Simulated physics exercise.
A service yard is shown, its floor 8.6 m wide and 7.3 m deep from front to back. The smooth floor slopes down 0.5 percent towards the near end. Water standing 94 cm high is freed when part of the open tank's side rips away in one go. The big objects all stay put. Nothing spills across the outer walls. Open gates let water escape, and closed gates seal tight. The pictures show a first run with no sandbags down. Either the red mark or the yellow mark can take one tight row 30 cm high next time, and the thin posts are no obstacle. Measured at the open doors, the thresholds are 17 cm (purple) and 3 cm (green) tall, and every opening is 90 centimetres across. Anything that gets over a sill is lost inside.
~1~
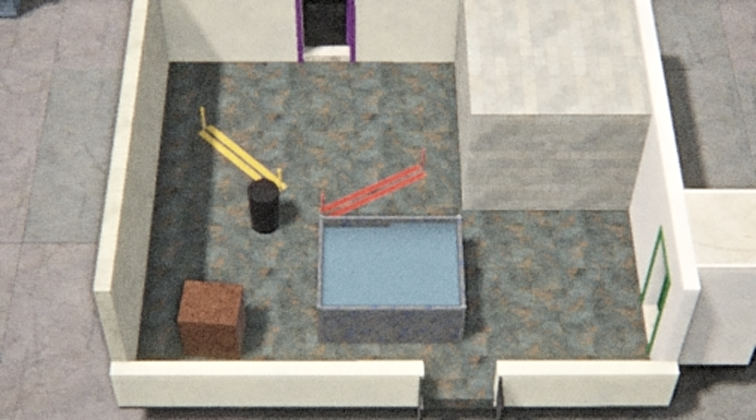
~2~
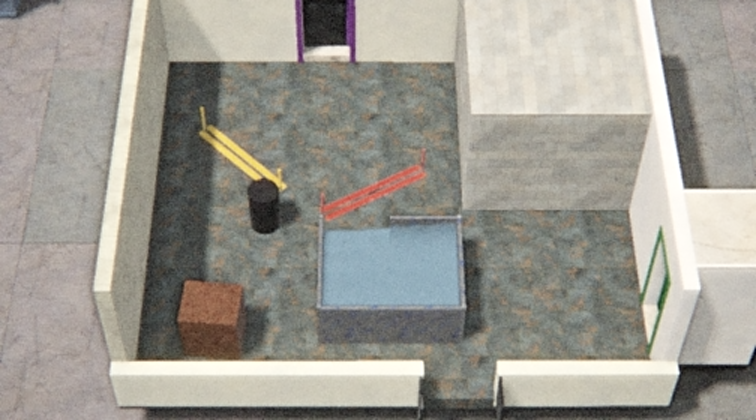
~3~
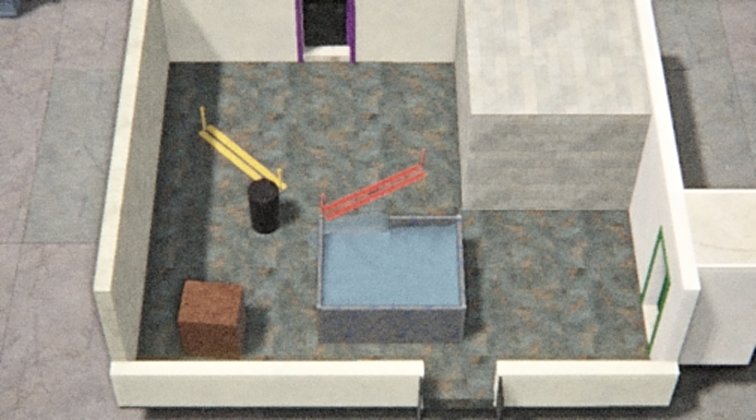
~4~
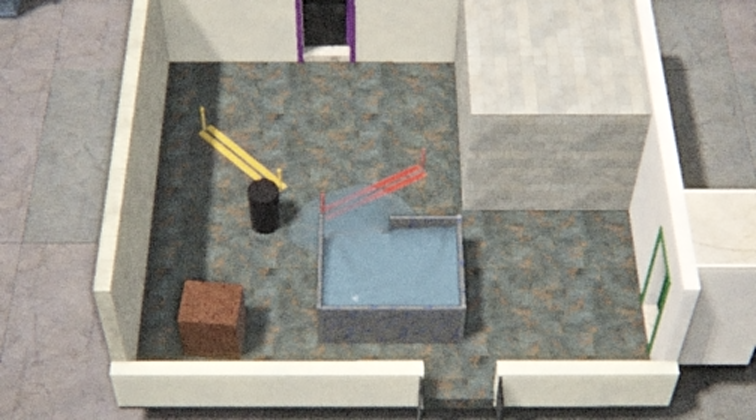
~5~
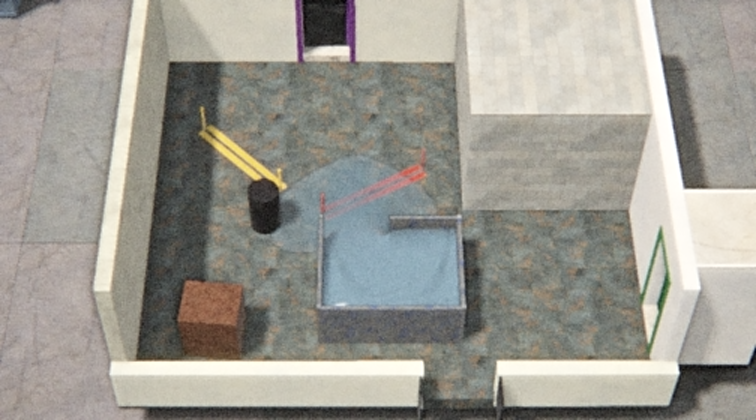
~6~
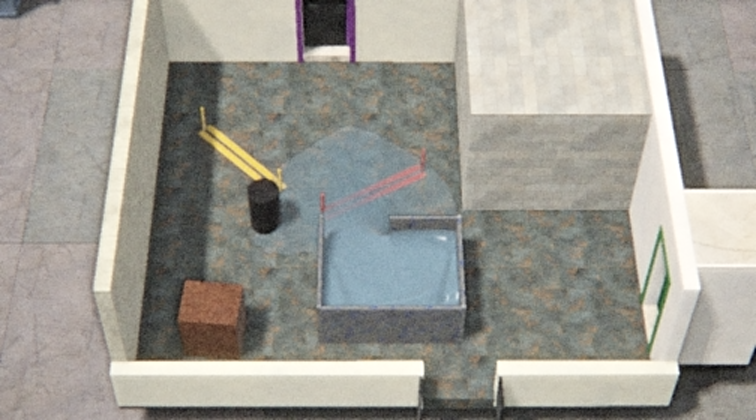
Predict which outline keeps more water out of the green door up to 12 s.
The row does better on yellow.
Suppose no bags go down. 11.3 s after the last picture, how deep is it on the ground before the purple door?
I'd say close to 7.0 cm.
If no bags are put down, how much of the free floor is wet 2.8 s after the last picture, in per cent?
About 45 percent.
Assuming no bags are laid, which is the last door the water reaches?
After all the others, the green door.
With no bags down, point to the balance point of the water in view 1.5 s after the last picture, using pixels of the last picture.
Roughly (356, 216).
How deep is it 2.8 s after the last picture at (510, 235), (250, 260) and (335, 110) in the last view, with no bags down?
Taking the spots in order, 0, 1 and 4 cm.
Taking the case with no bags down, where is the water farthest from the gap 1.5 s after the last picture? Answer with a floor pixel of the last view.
You'll find it close to (170, 66) in the last picture.
Then, 0.7 s after the last picture water covers 40 % of the floor and is deepest (46 cm) near (353, 245) in the run without bags; in at the green door, 0 L with no bags, 0 L with the row on red, 0 L on yellow.
Then, 1.5 s after the last picture water covers 45 % of the floor and is deepest (44 cm) near (447, 74) in the run without bags; in at the green door, 0 L with no bags, 0 L with the row on red, 0 L on yellow.
Then, 2.8 s after the last picture water covers 45 % of the floor and is deepest (28 cm) near (234, 66) in the run without bags; in at the green door, 0 L with no bags, 0 L with the row on red, 0 L on yellow.
Then, 6.3 s after the last picture water covers 70 % of the floor and is deepest (24 cm) near (135, 376) in the run without bags; in at the green door, 0 L with no bags, 34 L with the row on red, 0 L on yellow.
Then, 11.3 s after the last picture water covers 95 % of the floor and is deepest (16 cm) near (134, 386) in the run without bags; in at the green door, 0 L with no bags, 64 L with the row on red, 0 L on yellow.
